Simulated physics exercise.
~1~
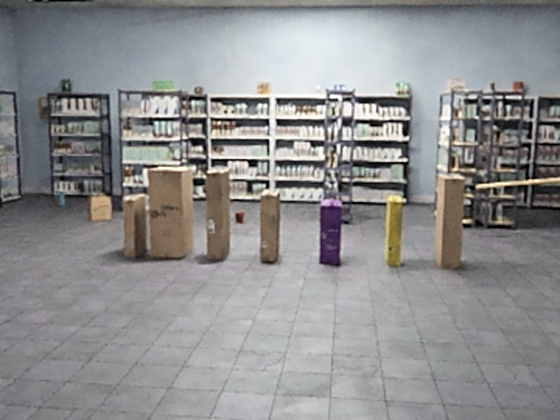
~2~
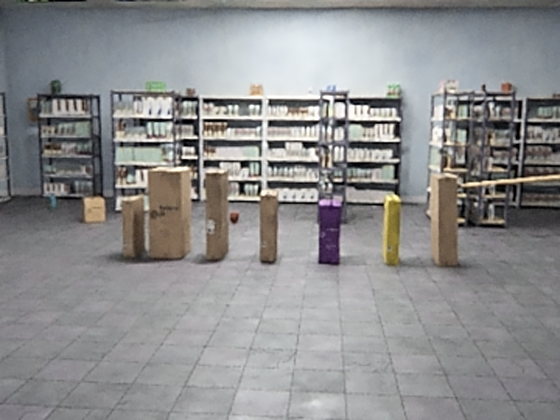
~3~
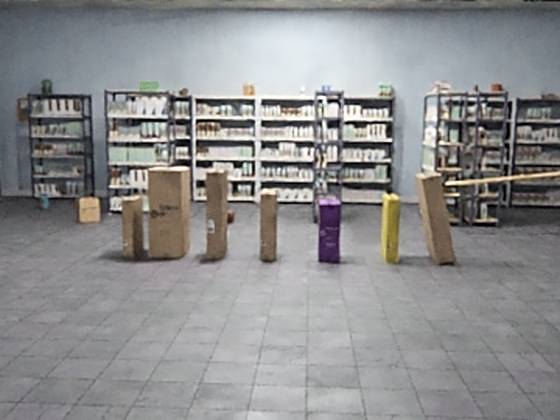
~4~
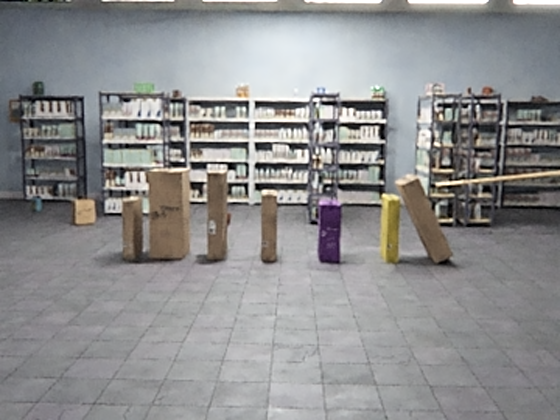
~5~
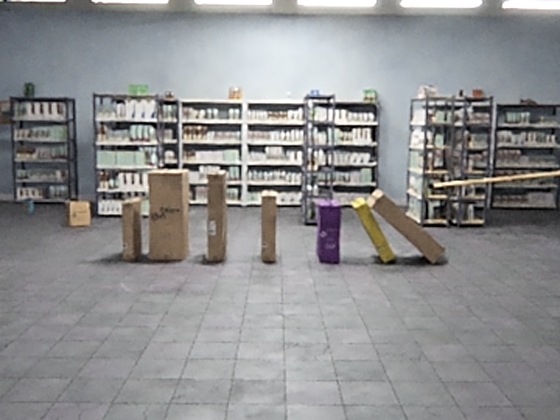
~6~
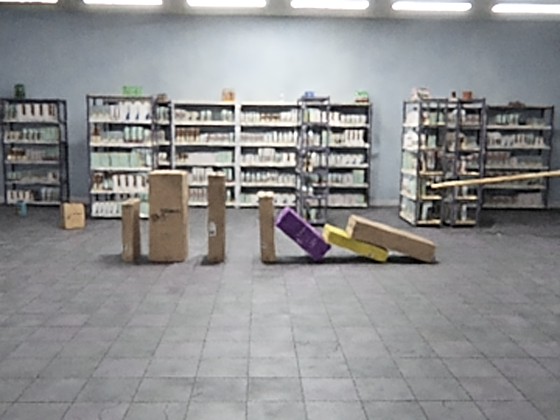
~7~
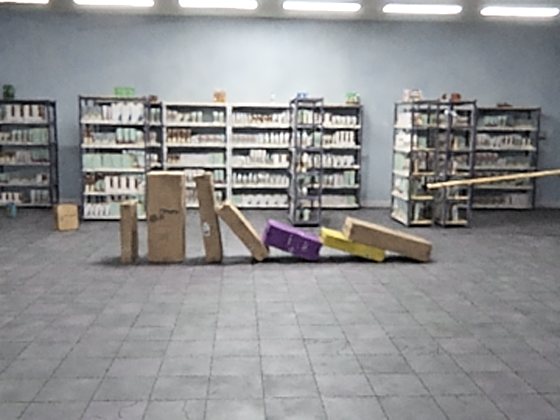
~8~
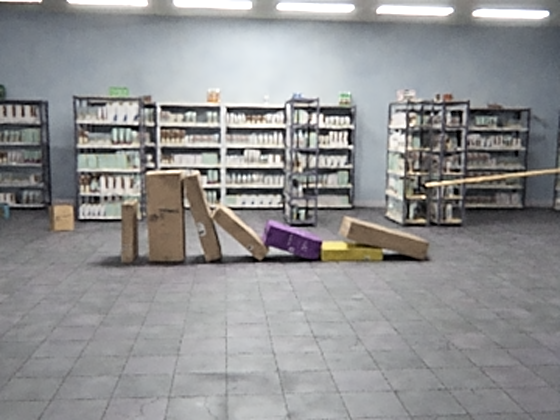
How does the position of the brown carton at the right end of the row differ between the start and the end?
At the start it stands upright on its end, and by the end it has toppled to the left and lies on its side.
